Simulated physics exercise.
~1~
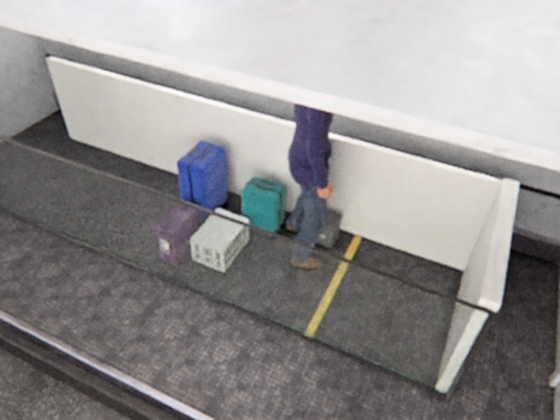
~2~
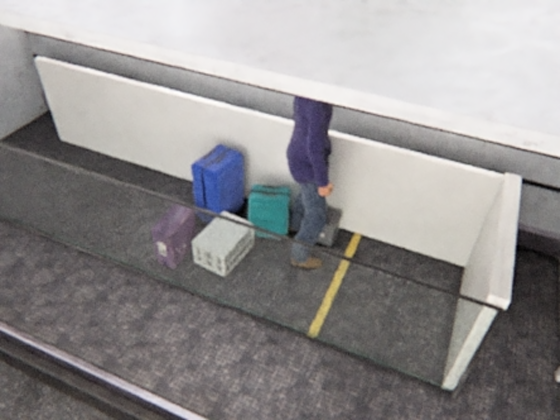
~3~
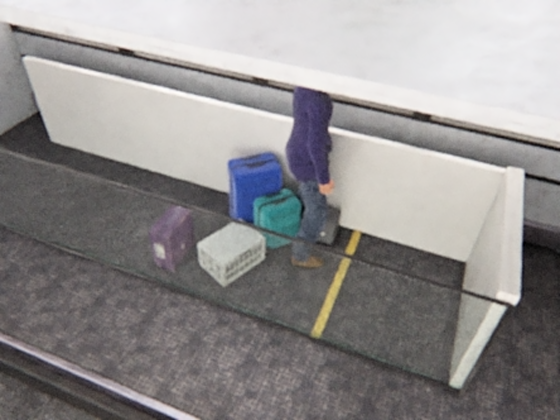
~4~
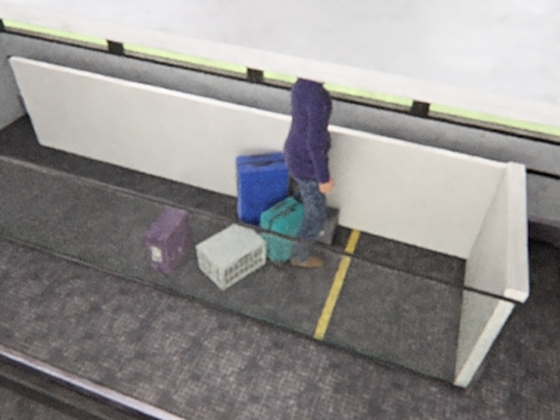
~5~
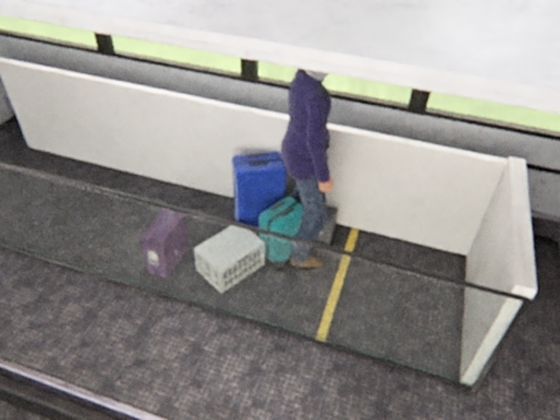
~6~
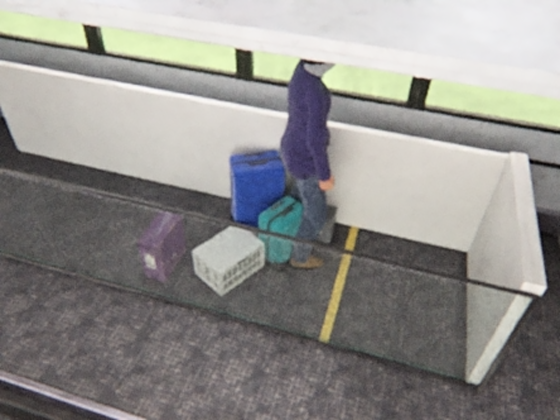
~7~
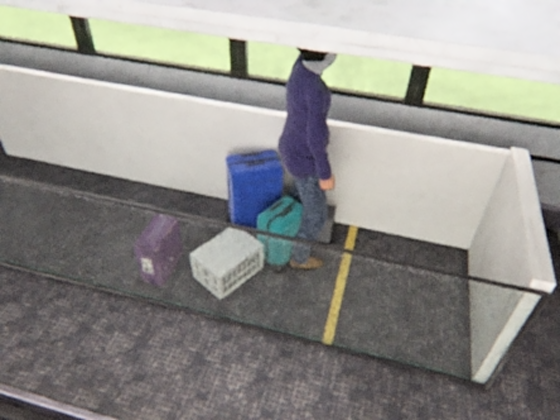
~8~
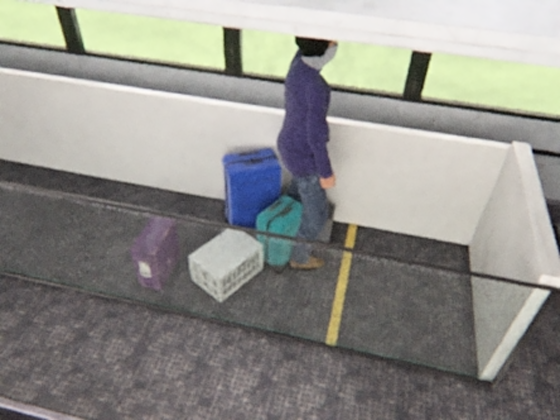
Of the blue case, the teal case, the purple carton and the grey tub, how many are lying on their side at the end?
None of them are lying on their side at the end; all four are still upright.
